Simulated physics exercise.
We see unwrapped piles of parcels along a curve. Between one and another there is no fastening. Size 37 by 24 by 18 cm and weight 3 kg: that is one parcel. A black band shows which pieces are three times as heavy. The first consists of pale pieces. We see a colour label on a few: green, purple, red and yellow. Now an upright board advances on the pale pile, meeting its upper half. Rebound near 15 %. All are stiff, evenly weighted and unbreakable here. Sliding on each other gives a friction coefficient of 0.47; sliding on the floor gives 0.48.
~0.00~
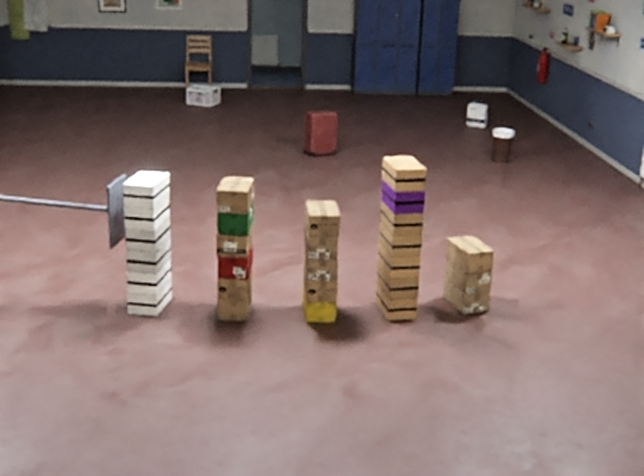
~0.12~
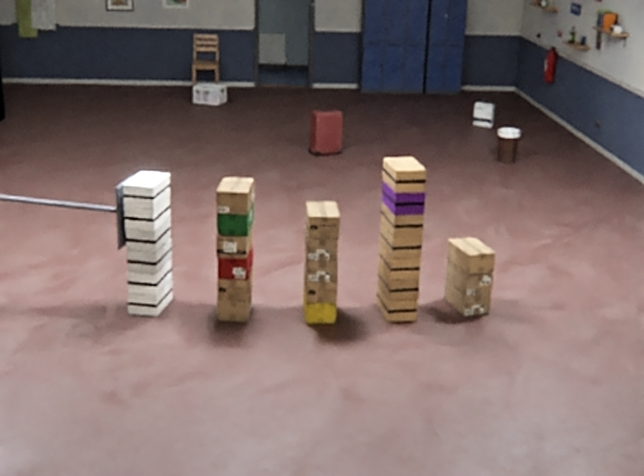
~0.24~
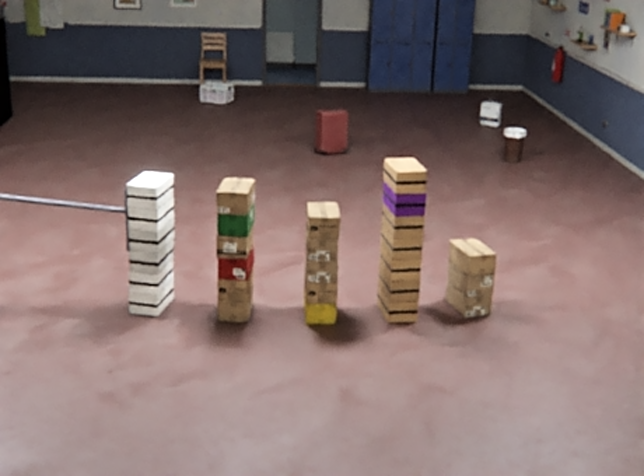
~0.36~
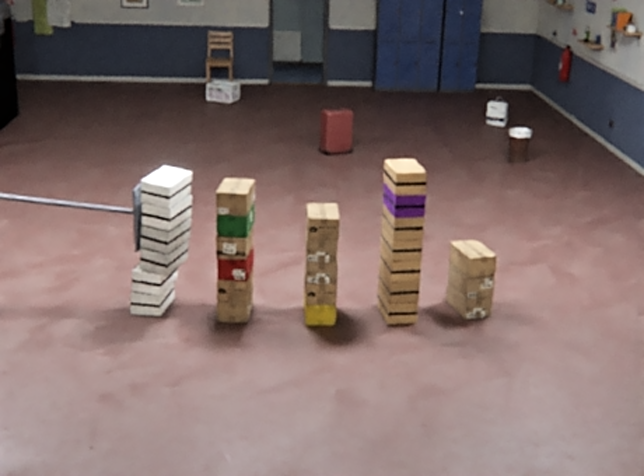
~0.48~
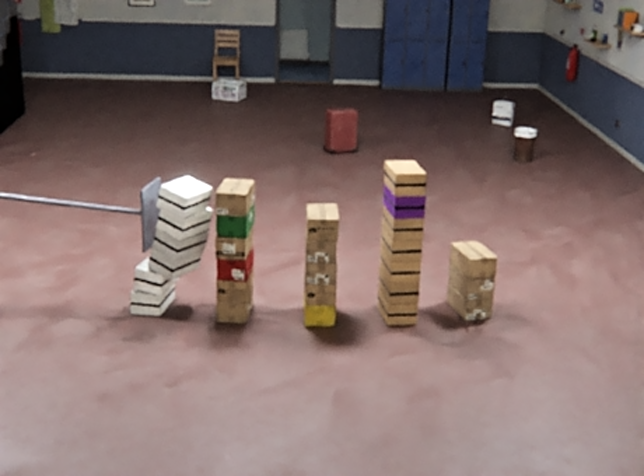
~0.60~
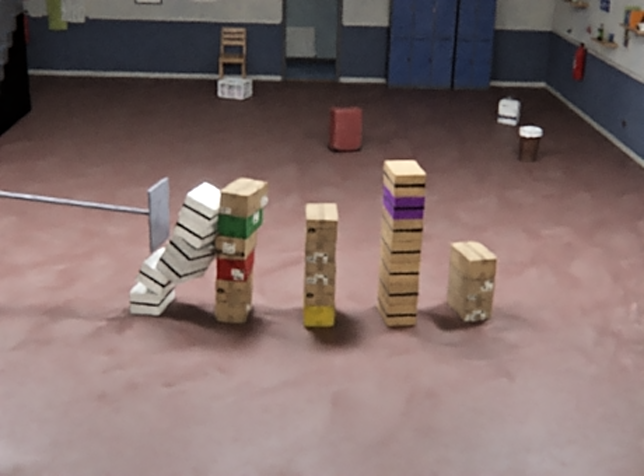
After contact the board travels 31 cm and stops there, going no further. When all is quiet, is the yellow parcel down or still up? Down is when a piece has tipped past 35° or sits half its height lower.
As for that parcel, it survives.
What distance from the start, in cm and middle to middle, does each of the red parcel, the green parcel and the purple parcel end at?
About: Red 60, green 60, purple 0.
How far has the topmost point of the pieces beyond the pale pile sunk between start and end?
Roughly 0 cm.
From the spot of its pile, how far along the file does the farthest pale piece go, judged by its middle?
About 110 cm along.
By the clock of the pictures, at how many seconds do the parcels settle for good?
2.5 s, give or take.
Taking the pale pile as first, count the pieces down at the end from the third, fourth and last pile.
Pile by pile: Third 0, fourth 0, last 0.
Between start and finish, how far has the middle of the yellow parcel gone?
Close to 10 cm, in a straight line.
After 0.74 s, 5 of the pale pile down; none of the 21 other parcels down, 6 disturbed; yellow parcel unmoved; red parcel 11° from how it stood.
After 0.94 s, 5 of the pale pile down; 2 of the 21 other parcels down; yellow parcel unmoved; red parcel 35° from how it stood, 56 mm lower.
After 1.42 s, 5 of the pale pile down; 6 of the 21 other parcels down; yellow parcel 9° from how it stood; red parcel 31° from how it stood, 19 cm lower.
In the end (2.9 s), 5 of the pale pile down; 6 of the 21 other parcels down; yellow parcel 12 cm from its place; green parcel 53° from how it stood, 28 cm lower; red parcel 39° from how it stood, 21 cm lower. From the last view, middles, yellow parcel near (333, 307), green parcel near (304, 258).
